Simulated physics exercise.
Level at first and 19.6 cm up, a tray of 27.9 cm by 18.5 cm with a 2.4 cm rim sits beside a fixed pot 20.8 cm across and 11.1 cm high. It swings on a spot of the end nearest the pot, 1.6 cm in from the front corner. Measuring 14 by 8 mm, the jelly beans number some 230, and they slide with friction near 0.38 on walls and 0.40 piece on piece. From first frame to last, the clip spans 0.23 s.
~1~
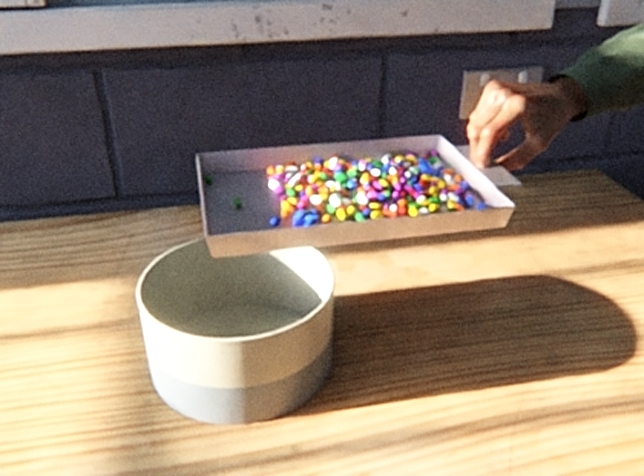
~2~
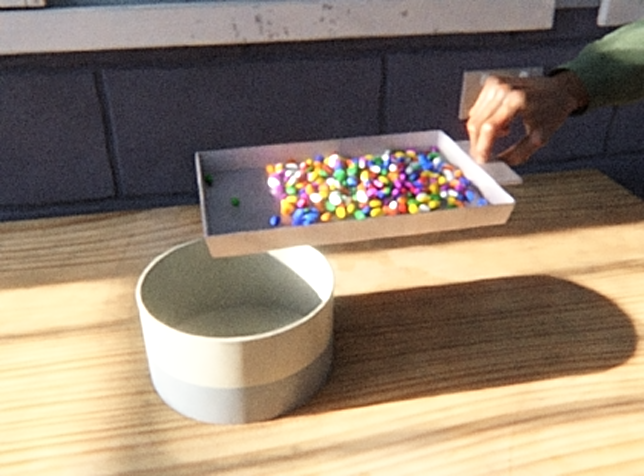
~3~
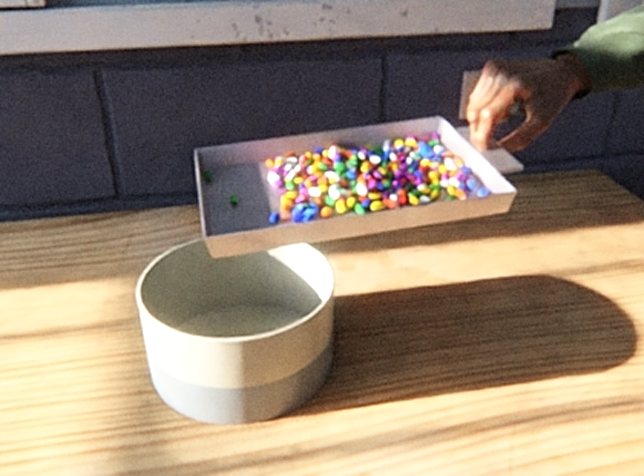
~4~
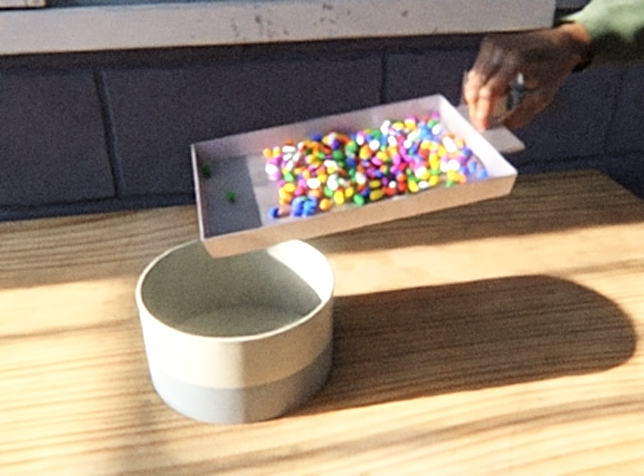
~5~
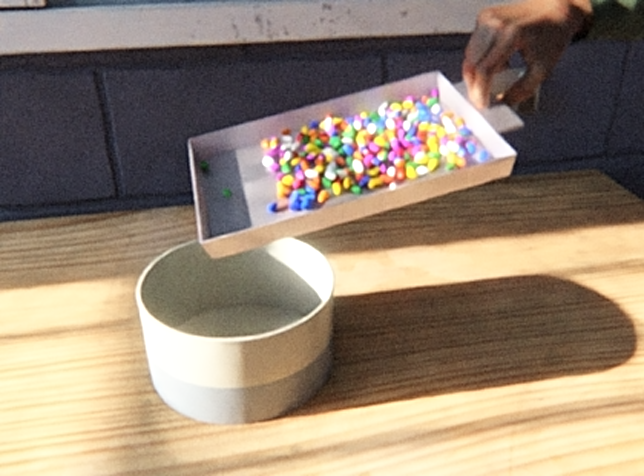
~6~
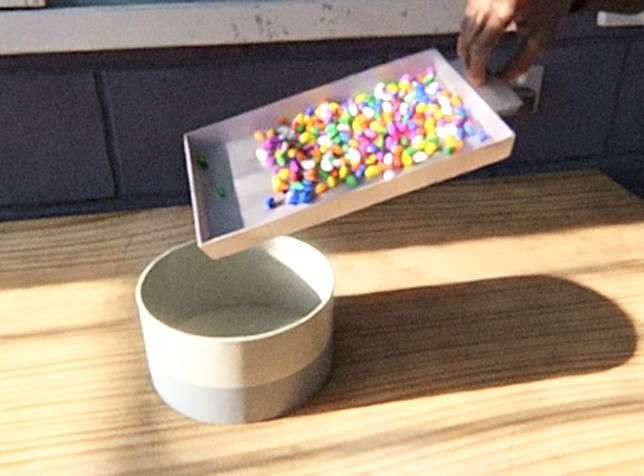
A hand held a shallow white tray of colorful jelly beans above a round pot on a wooden table, then steadily raised its right end, leaving the tray slanted down toward the left.
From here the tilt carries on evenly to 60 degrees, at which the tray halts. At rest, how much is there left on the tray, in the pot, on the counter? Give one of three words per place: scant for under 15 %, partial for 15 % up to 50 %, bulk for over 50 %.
Tray - partial, pot - scant, counter - bulk.
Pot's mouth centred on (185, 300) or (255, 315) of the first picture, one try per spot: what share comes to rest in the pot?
Estimates: 40 in a hundred and 15 in a hundred.
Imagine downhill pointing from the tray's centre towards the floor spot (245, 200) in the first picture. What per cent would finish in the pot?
Estimate: Near 20 per cent.
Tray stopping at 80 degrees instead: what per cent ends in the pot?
The pot would get around 0 per cent.
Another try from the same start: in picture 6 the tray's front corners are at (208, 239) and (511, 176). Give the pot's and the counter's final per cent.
Pot 0; counter 35.
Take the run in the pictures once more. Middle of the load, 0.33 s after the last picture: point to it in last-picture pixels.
Roughly (255, 153).
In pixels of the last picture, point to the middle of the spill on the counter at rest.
(93, 469), roughly.
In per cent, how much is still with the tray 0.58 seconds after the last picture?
About 50%.
Then, 0.20 s after the last picture, tilt 40 degrees; the tray holds 100 %, the pot 0 %.
Then, 0.33 s after the last picture, tilt 54 degrees; the tray holds 100 %, the pot 0 %.
Then, 0.58 s after the last picture, tilt 60 degrees; the tray holds 50 %, the pot 0 %.
In the end, tray 40 %, pot 0 %, counter 60 %.
